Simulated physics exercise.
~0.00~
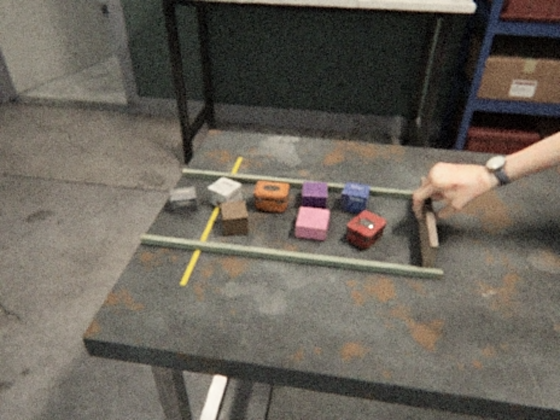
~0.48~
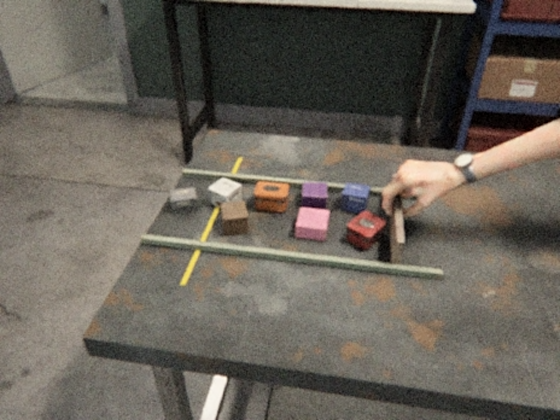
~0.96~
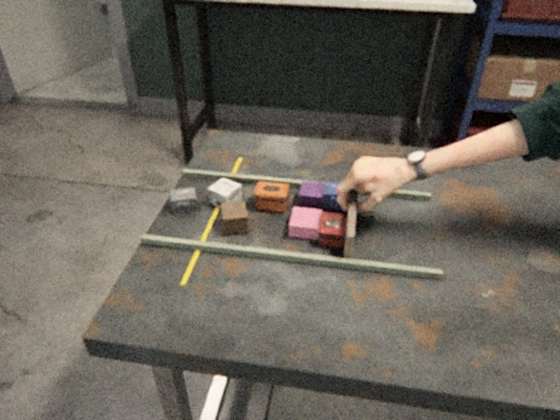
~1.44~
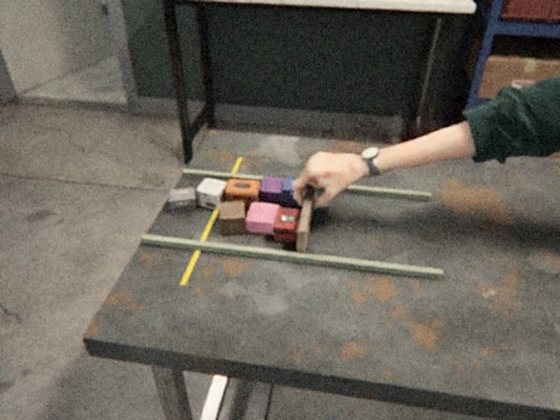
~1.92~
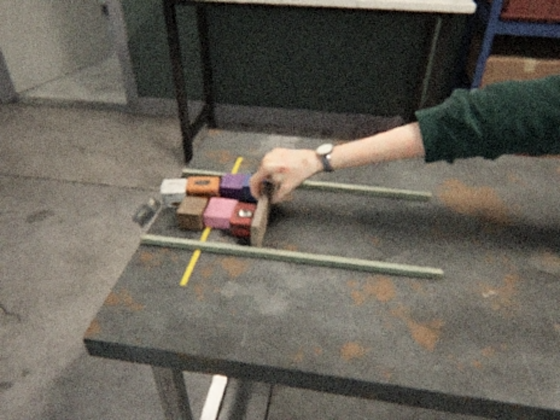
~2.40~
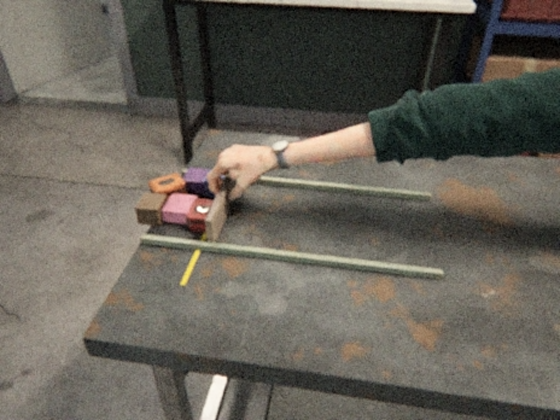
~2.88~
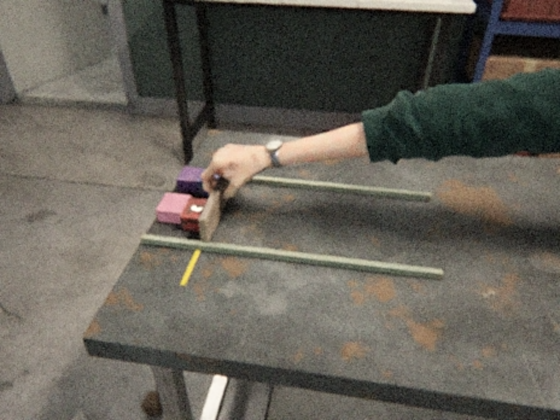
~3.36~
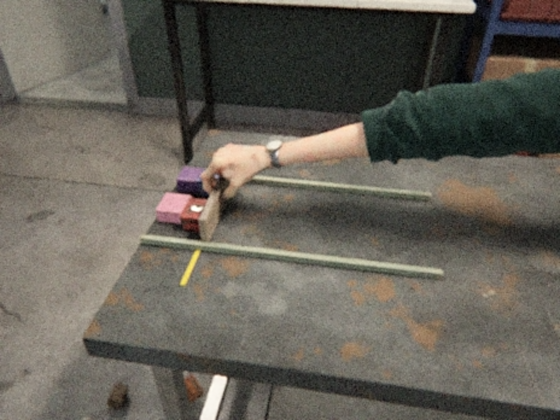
On a worn dark tabletop, a hand slides an upright board leftward between two rails, gathering small coloured blocks and pushing them past a yellow tape line; the grey, white, brown and orange ones drop off the edge, while pink, purple and red ones remain by the board.
